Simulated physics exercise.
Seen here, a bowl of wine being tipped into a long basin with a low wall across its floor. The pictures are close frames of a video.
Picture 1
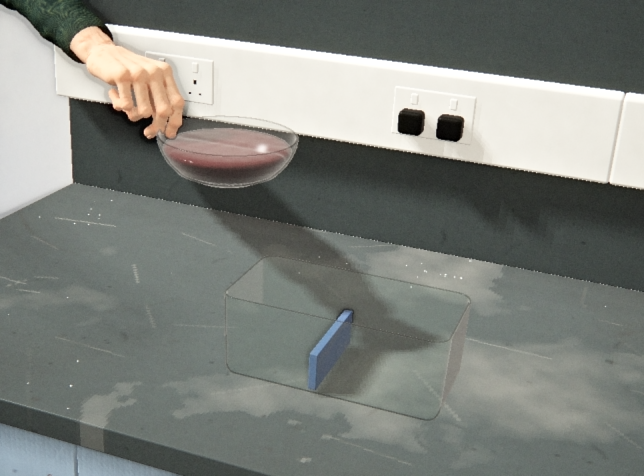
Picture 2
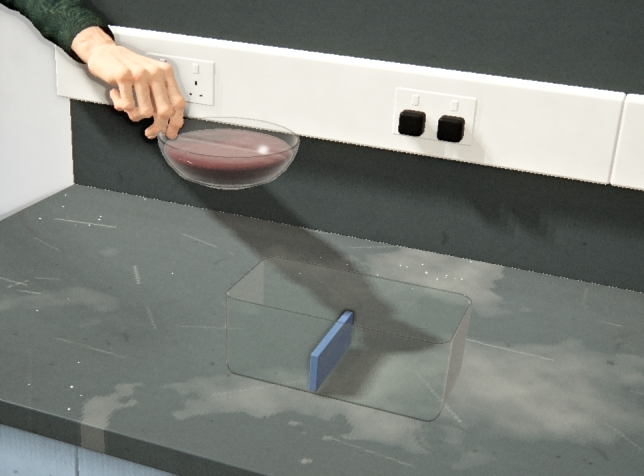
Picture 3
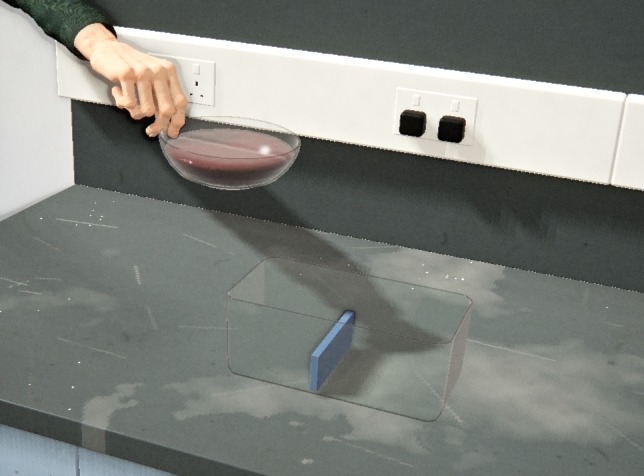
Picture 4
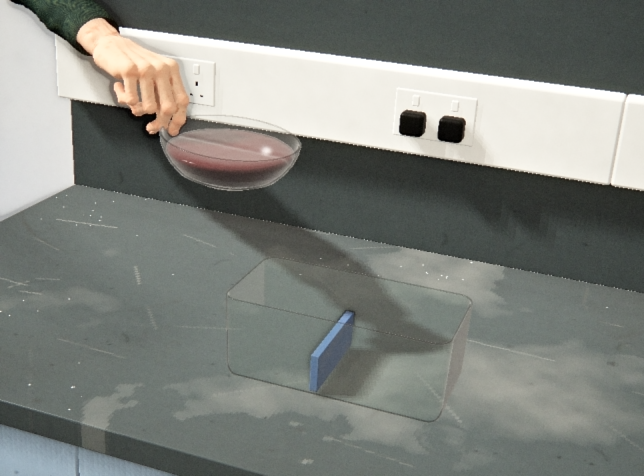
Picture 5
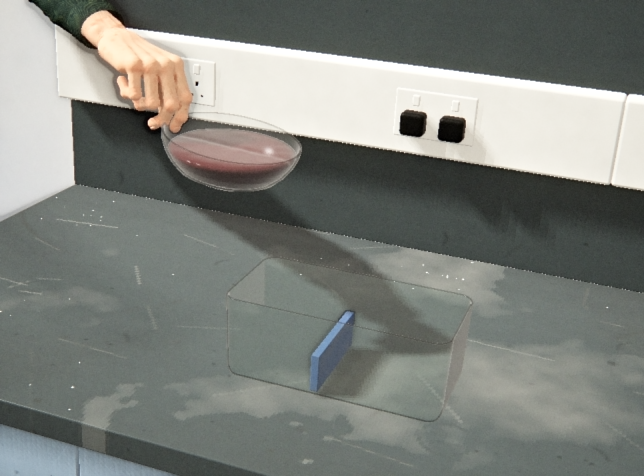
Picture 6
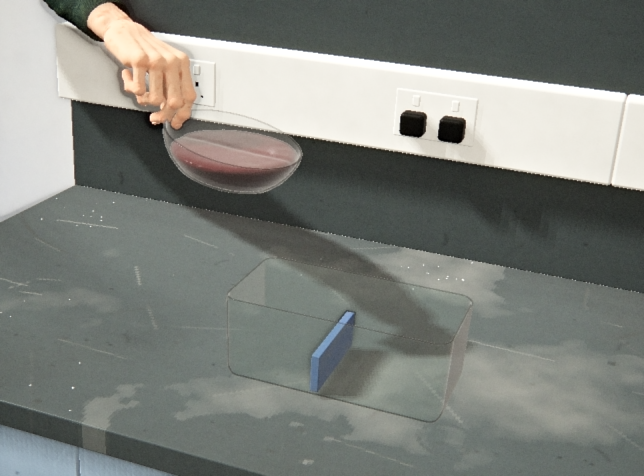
A hand slowly tilts a glass bowl of wine rightward above a clear basin.
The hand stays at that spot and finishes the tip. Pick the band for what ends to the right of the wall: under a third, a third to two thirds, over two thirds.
It comes to from a third to two thirds.
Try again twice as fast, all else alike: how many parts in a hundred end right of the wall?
Close to 30 per cent.
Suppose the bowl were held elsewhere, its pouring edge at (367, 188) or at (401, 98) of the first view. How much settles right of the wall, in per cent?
The first gives 95 %, the second 75 %.
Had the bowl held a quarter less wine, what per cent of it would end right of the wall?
About 25 per cent.
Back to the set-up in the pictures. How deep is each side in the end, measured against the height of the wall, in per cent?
Left about 40, right about 30.
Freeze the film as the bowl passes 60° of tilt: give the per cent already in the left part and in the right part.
Left about 10, right about 15.
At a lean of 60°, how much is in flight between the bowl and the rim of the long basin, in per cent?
It comes to 40 per cent or so.
A moment on, the bowl is tipped part way and 31 per cent is still to pour, 10 is left of the wall and 17 right of it.
Next, the bowl is tipped on its side and 1 per cent is still to pour, 49 is left of the wall and 44 right of it.
Then the bowl is tipped on its side and 0 per cent is still to pour, 54 is left of the wall and 44 right of it.
Later the bowl is tipped on its side and 0 per cent is still to pour, 54 is left of the wall and 44 right of it.
At rest 54 per cent lies left of the wall, 44 right of it and 1 outside.
